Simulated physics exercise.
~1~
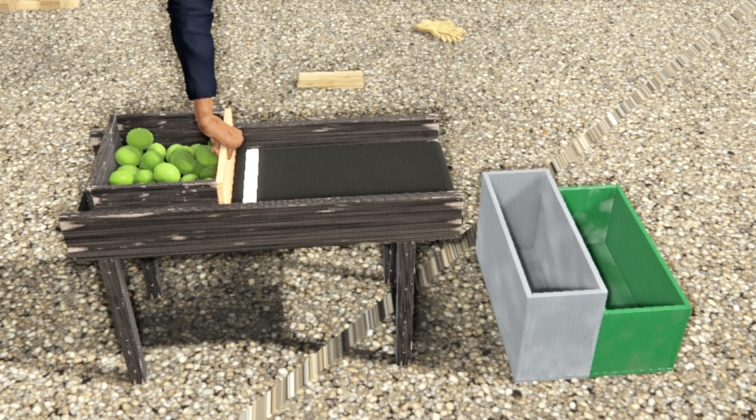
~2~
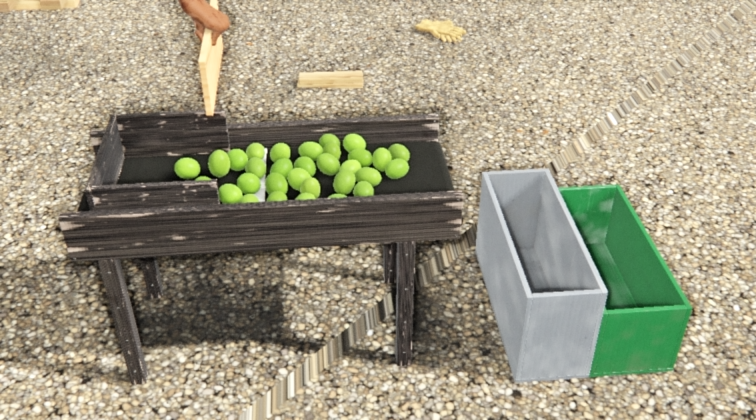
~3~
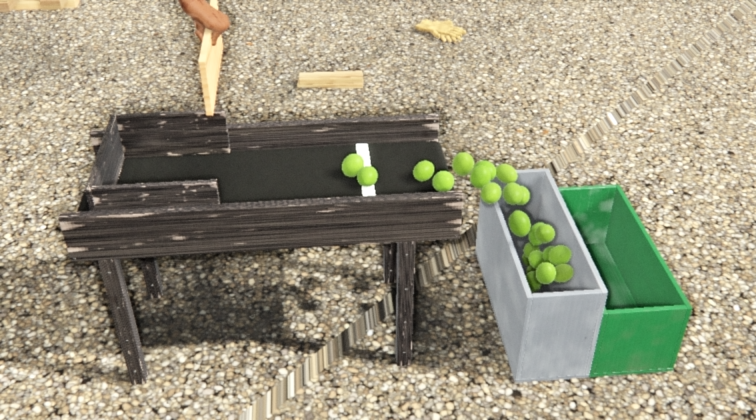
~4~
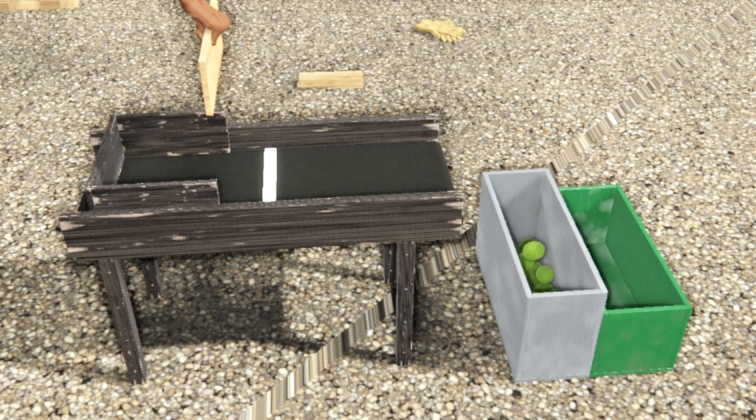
At first, a hand holds a wooden gate upright on a dark wooden table, keeping a heap of green limes penned at the left end of a black belt. The hand lifts the gate clear, and the limes spread out and ride to the right along with the belt. They reach the end and spill off in a stream, dropping into the long grey tote below, while a couple still trail near the white stripe. Finally, the belt is empty, a few limes show inside the grey tote, and none can be seen in the green bin beyond it.
